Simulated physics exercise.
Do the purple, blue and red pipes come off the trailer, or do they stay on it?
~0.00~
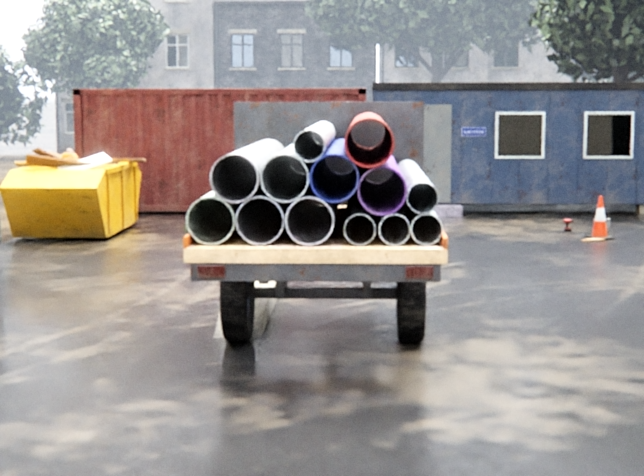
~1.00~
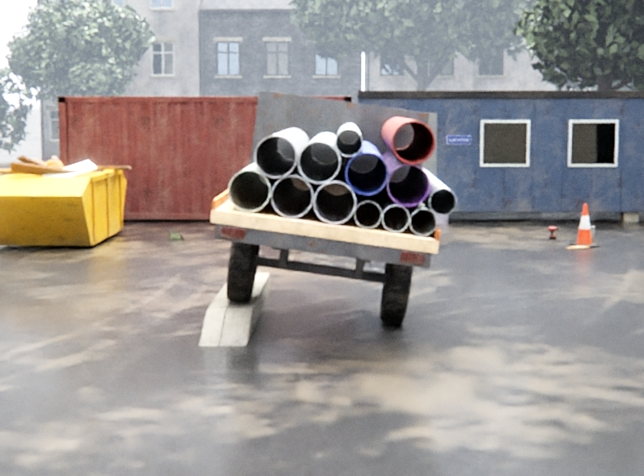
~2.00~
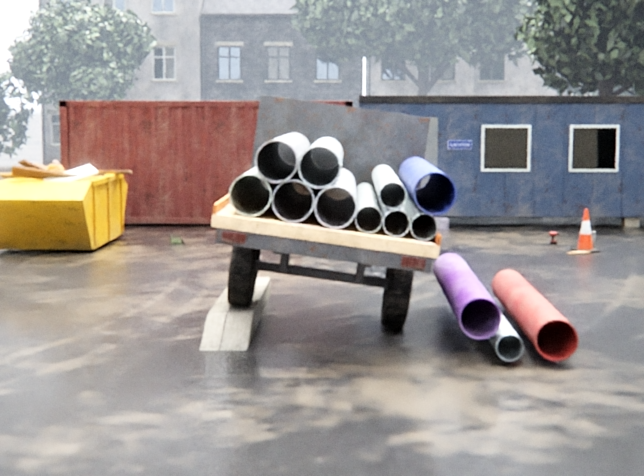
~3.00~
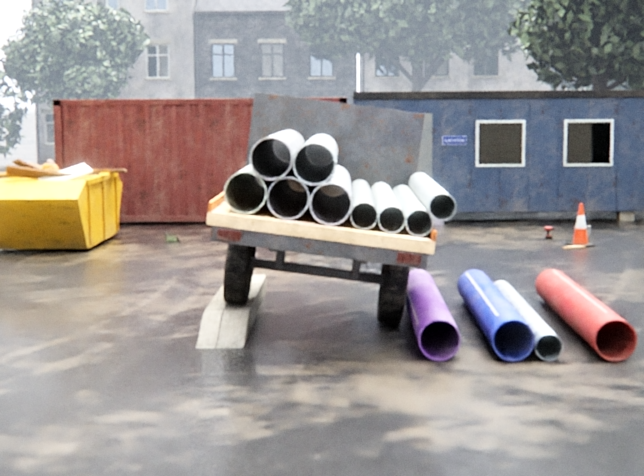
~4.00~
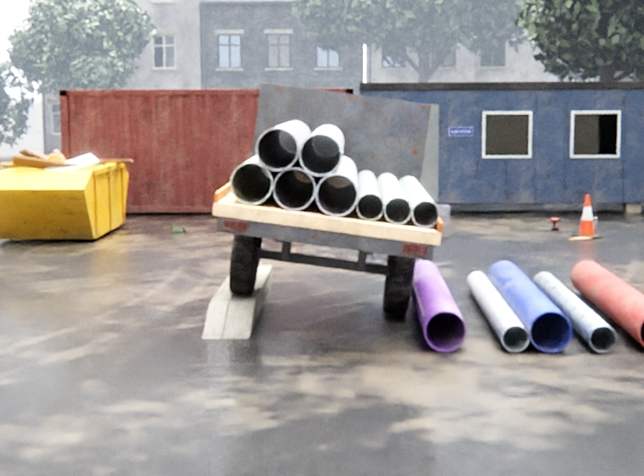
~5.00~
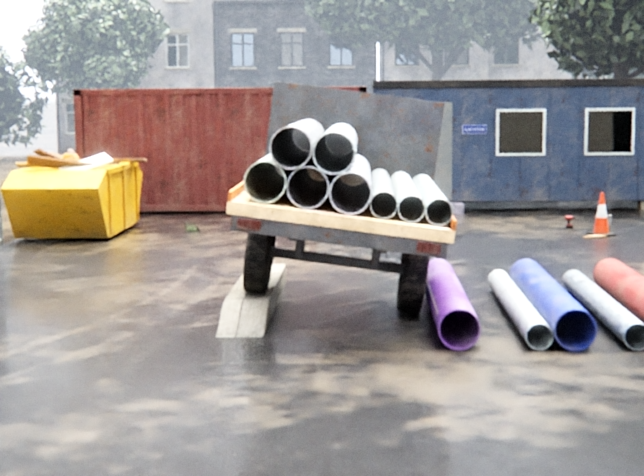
All three come off the right side of the tilted trailer. The purple, blue and red pipes end up on the ground to the right.
A trailer of stacked pipes tilts up a ramp, and five tumble rightward onto the ground.
